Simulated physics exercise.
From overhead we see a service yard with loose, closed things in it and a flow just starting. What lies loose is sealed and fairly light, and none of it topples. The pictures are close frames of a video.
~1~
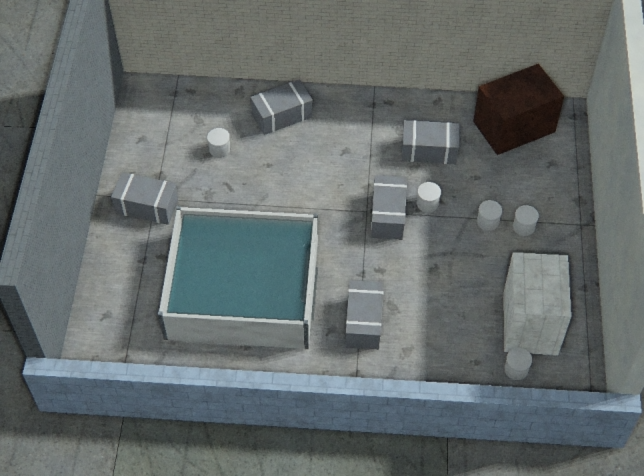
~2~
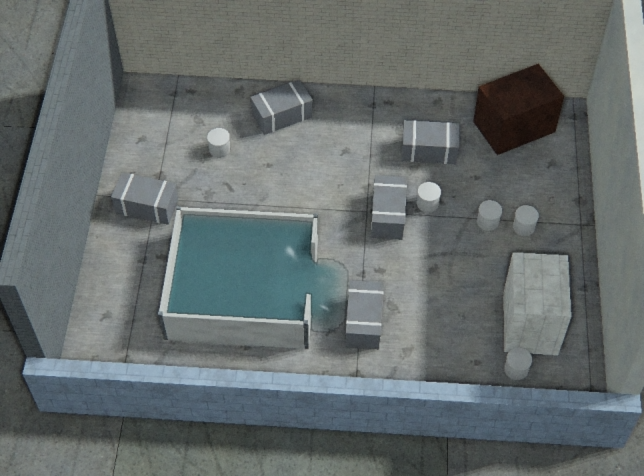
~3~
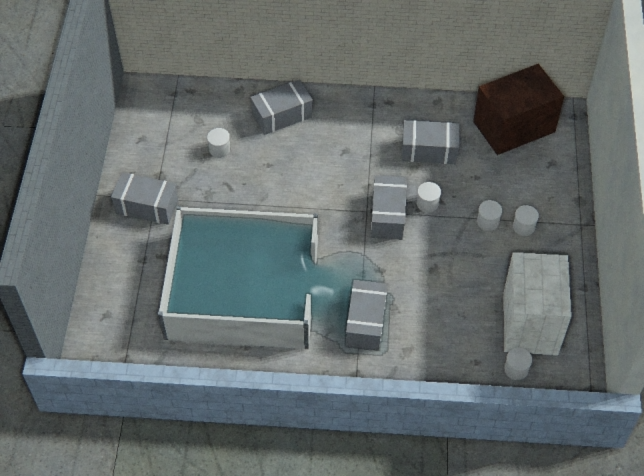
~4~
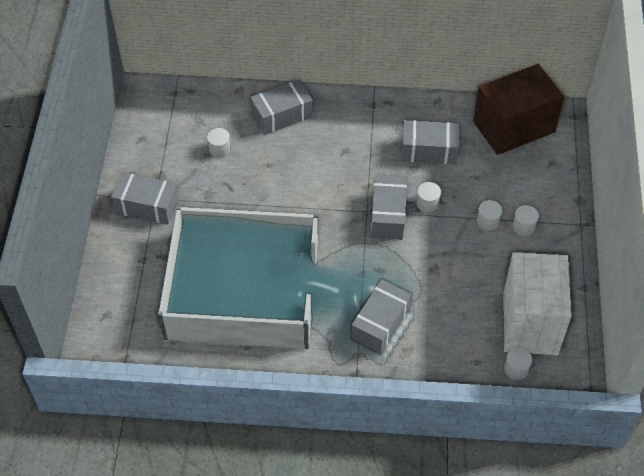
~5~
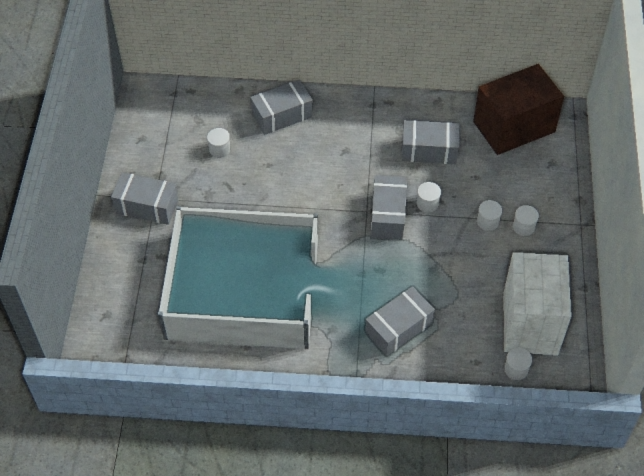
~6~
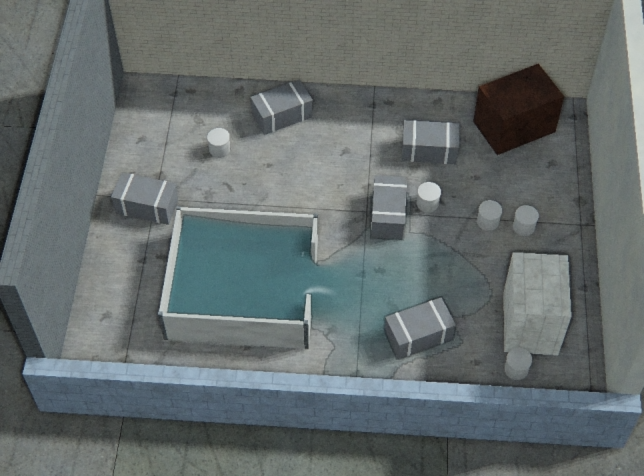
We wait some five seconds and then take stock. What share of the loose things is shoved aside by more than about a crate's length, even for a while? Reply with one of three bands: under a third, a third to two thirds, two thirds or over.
A third to two thirds.
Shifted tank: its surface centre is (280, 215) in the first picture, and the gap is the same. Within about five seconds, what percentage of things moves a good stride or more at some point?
It comes to some 50 %.
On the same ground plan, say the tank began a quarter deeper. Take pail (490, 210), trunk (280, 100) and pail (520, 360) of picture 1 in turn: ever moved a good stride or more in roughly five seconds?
Taking them as listed, the first did it, the second came up short and the third did it.
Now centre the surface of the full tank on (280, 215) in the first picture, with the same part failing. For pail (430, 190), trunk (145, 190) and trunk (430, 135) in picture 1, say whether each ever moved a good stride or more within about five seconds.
The three, one by one: Past that mark, short of that and short of that.
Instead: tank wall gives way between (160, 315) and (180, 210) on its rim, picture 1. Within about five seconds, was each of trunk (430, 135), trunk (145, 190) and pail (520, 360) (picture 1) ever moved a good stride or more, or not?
First below the mark, then over the mark, then over the mark.
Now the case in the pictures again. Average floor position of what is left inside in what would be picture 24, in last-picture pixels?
Roughly at (418, 191).
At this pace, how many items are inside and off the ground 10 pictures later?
Tally: 2.
A moment on, 1 of 10 are well off their spots; 0 afloat.
Next, 4 of 10 are well off their spots; 2 afloat.
Later, 4 of 10 are well off their spots; 4 afloat.
In the end, 4 of 10 are well off their spots, and 4 have been at some point; 4 afloat.
